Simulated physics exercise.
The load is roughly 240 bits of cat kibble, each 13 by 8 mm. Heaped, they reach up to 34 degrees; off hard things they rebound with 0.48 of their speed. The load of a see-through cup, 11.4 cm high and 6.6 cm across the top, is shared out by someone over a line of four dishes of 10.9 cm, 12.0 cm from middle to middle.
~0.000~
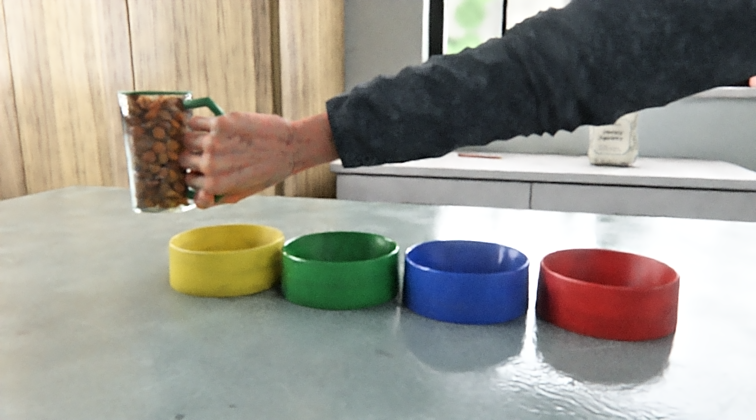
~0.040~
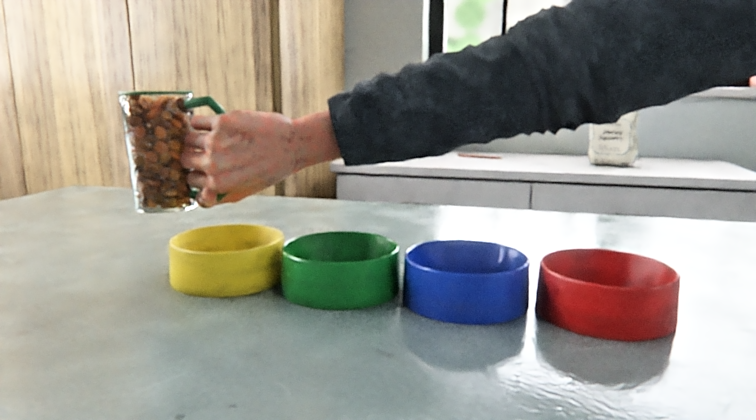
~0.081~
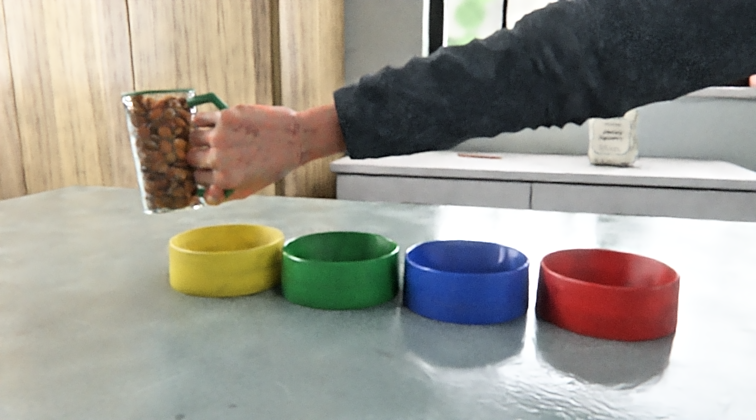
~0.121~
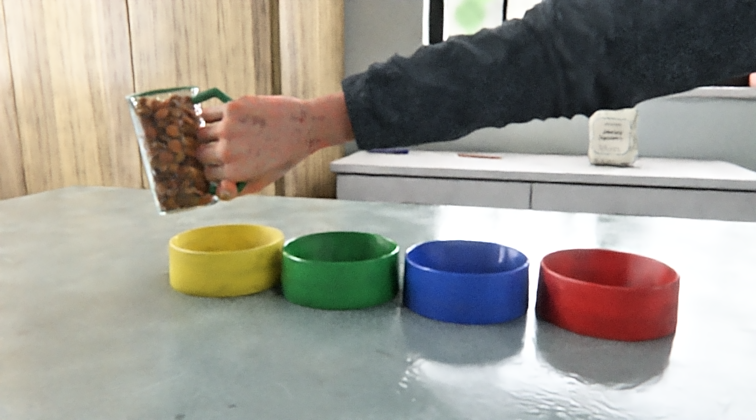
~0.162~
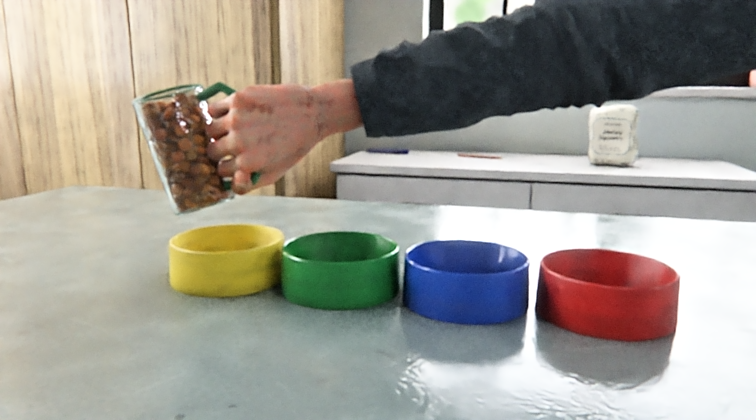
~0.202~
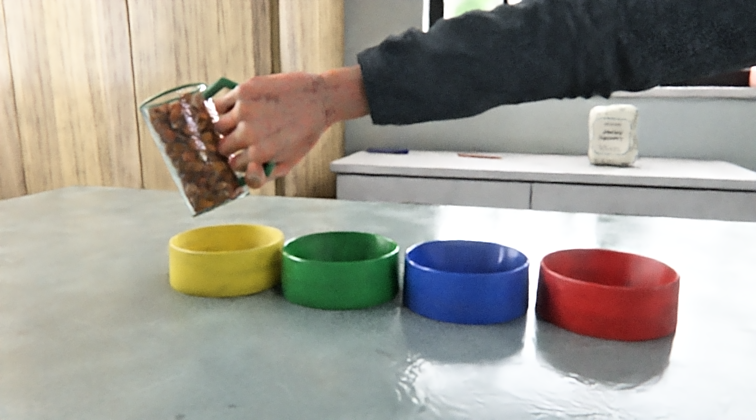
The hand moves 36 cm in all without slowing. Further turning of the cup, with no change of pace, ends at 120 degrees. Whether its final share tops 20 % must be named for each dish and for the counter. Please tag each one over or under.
Red - under; blue - over; green - over; yellow - under; counter - under.
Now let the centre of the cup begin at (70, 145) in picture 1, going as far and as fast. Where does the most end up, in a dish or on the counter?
Most of it lands at yellow.
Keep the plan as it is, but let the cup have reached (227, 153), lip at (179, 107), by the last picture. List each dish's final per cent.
Dish by dish: Red 0 per cent, blue 100 per cent, green 0 per cent, yellow 0 per cent.
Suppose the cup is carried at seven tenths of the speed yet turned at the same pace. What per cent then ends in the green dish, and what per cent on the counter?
Shares: Green 50, counter 10.
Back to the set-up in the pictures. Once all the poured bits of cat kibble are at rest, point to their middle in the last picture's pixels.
When it all comes to rest, the middle is near (370, 276).
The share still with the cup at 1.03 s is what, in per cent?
Roughly 40 per cent, I'd say.
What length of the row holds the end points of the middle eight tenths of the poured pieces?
It spans about 14 centimetres along the dishes.
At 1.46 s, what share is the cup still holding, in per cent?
5 %.
Then, at 0.70 s, tilt 106 degrees; cup holds 90 %, yellow 5 %.
Then, at 1.03 s, tilt 120 degrees; cup holds 40 %, green 55 %, yellow 5 %.
After 1.46 s, tilt 120 degrees; cup holds 5 %, blue 25 %, green 60 %, yellow 5 %.
By 2.1 s all is still; red 0 %, blue 30 %, green 60 %, yellow 5 %, counter 10 %.
